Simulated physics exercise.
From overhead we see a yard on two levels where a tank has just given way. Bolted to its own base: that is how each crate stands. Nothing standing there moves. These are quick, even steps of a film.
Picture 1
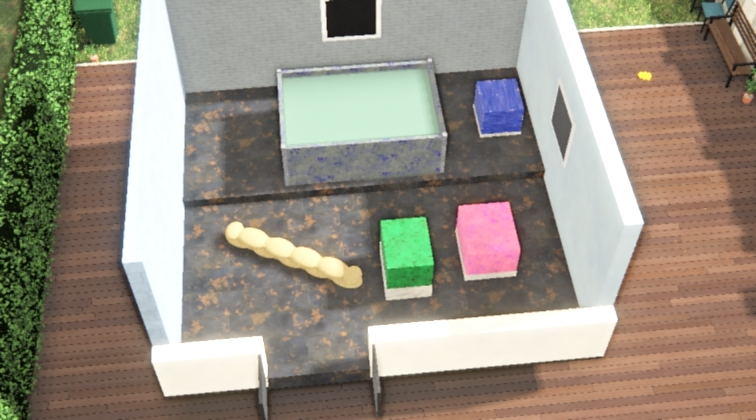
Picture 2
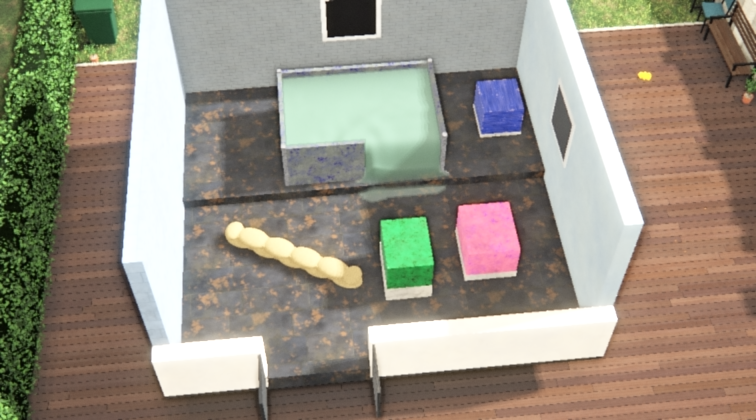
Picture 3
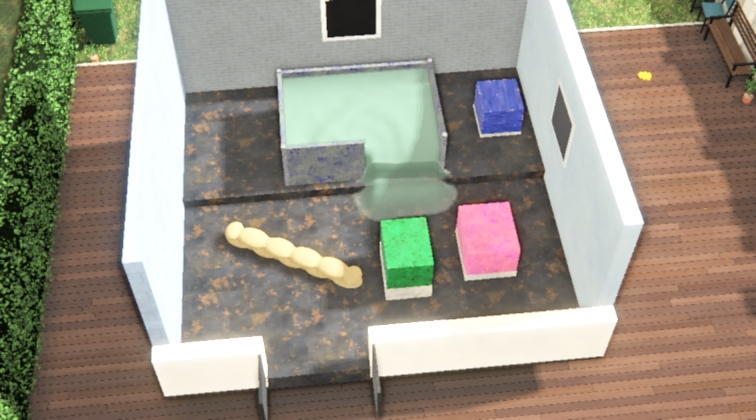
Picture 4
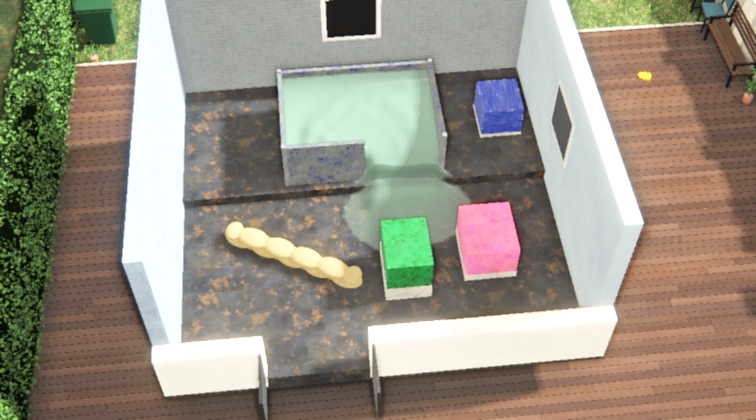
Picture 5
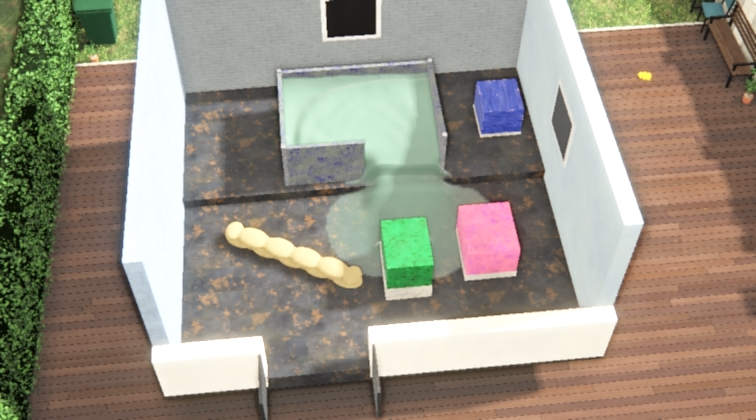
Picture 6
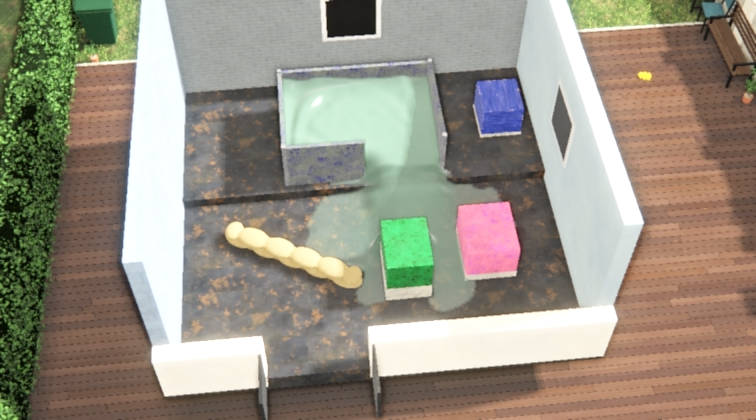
An open tank giving way at its front right, water pouring onto the lower level and spreading around green and pink crates.
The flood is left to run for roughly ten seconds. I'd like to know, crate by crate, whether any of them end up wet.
The pink crate meets the water; the green crate meets the water; the blue crate meets the water.
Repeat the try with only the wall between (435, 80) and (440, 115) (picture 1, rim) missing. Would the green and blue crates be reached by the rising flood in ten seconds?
Result - green crate stays clear, blue crate gets flooded.
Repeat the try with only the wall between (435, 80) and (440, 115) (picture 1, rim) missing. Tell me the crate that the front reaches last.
My pick is the green one.
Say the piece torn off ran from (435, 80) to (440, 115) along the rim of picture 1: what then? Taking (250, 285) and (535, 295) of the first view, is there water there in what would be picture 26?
I'd expect the first point to stay dry and the second point to be reached.
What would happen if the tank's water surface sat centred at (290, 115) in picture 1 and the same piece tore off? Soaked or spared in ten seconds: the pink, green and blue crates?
Taking each in turn, the pink one gets flooded, the green one gets flooded and the blue one is left untouched.
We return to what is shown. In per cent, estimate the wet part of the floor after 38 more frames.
80 %.
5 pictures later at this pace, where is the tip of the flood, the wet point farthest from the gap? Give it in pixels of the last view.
I'd point to (560, 335).
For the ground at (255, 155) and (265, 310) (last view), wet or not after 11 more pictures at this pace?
Clear, then swamped.
A moment on, water covers 30 % of the floor; the pink crate water round its plinth, the green crate water round its plinth, the blue crate not reached.
Next, water covers 50 % of the floor; the pink crate water round its plinth, the green crate water round its plinth, the blue crate water round its plinth.
Then, water covers 70 % of the floor; the pink crate water round its plinth, the green crate water round its plinth, the blue crate water round its plinth.
Later, water covers 80 % of the floor; the pink crate water round its plinth, the green crate water round its plinth, the blue crate water round its plinth.
In the end, water covers 85 % of the floor; the pink crate was topped, the green crate was topped, the blue crate was topped.
